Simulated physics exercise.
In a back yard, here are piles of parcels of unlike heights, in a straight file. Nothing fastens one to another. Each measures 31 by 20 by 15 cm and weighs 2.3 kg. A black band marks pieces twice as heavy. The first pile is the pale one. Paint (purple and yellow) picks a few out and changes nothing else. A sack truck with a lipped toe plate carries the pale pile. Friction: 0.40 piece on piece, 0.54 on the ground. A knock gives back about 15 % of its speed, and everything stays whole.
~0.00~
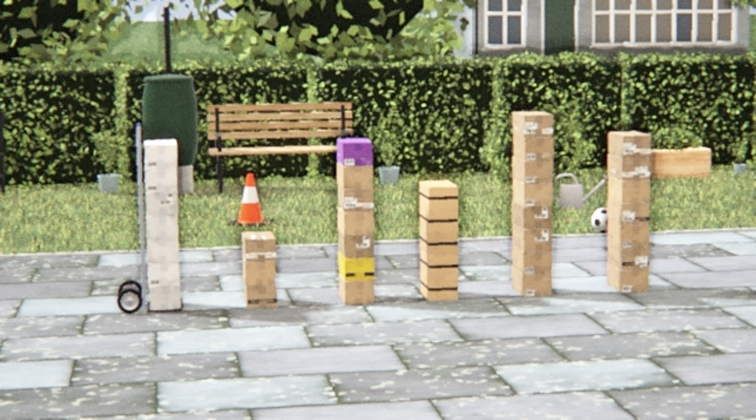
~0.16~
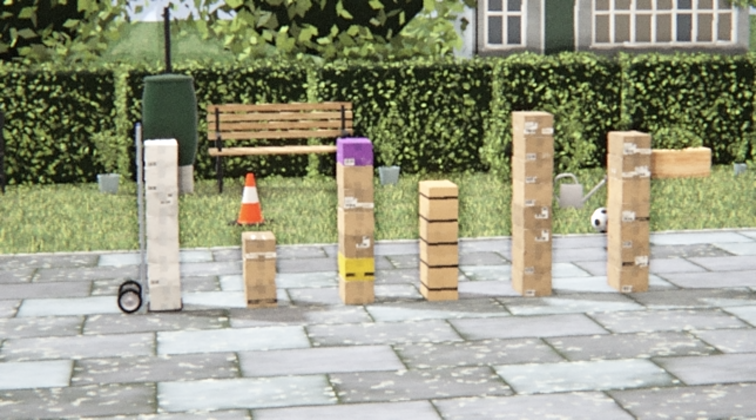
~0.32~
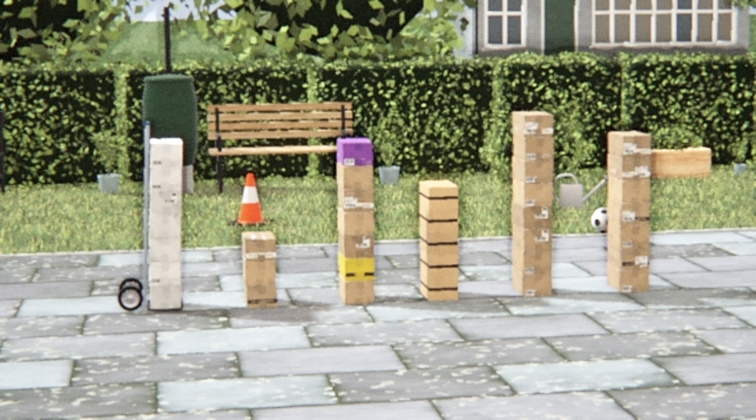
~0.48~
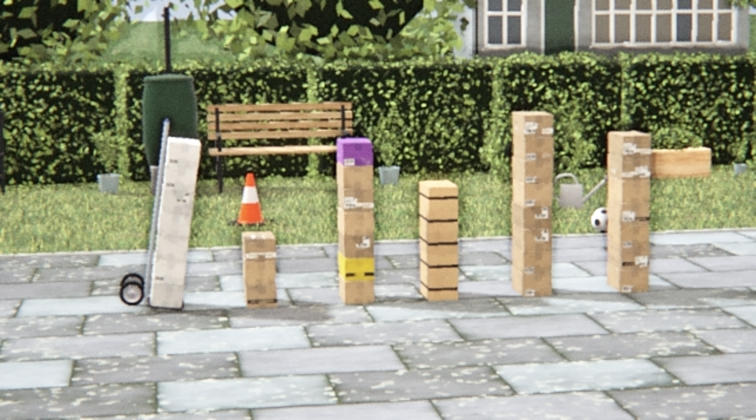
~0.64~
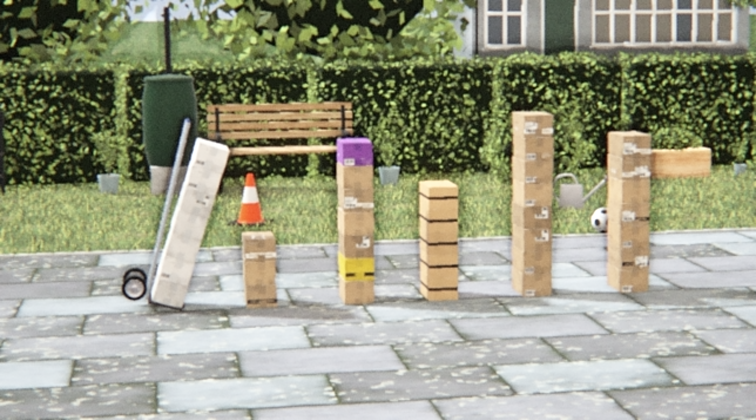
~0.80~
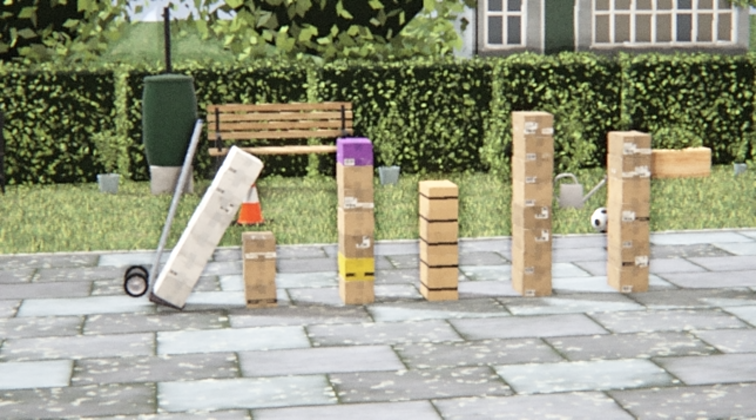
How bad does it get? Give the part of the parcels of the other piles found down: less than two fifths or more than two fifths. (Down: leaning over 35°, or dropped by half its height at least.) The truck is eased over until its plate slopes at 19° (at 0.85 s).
The part is under two fifths.
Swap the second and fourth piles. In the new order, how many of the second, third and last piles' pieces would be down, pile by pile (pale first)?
In that case second 5, third 6, last 0.
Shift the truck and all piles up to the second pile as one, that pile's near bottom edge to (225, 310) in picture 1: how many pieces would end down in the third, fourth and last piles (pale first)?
Then third 0, fourth 0, last 0.
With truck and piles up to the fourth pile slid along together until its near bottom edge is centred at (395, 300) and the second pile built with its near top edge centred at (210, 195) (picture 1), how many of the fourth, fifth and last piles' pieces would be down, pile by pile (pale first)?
In that case fourth 5, fifth 0, last 0.
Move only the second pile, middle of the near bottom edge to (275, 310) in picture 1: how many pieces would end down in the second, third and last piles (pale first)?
In that case second 0, third 0, last 0.
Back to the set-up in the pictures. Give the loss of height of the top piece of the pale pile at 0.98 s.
About 30 cm.
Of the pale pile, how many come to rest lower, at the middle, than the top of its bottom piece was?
3 of them.
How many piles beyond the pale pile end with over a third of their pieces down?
0 of them.
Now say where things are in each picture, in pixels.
In the first picture (each place is the centre of the face we see best), truck frame (140, 164) 0° forward; purple parcel (358, 154); yellow parcel (360, 270); the others all in place.
The second picture shows truck frame (140, 164) 0° forward; purple parcel (358, 154).
The third picture shows truck frame (147, 162) 3° forward; purple parcel (358, 154).
The fourth picture shows truck frame (163, 159) 9° forward, top of the pale pile leaning 8°; purple parcel (358, 154); the others all in place.
The fifth picture shows truck frame (180, 158) 15° forward, top of the pale pile leaning 18°; purple parcel (358, 154); the others all in place.
The sixth picture shows truck frame (190, 158) 19° forward, top of the pale pile leaning 31°; purple parcel (358, 154); yellow parcel (360, 270); the others all in place.
By 0.98 s, 7 of the pale pile down; none of the 30 other parcels down.
By 1.48 s, 7 of the pale pile down; none of the 30 other parcels down, 7 disturbed; purple parcel moved 21 mm.
When it is over (2.6 s), 7 of the pale pile down; none of the 30 other parcels down, 6 disturbed; yellow parcel unmoved; purple parcel unmoved. That is 0 per cent. In pixels of the last frame, middles, yellow parcel near (358, 266), purple parcel near (356, 152).
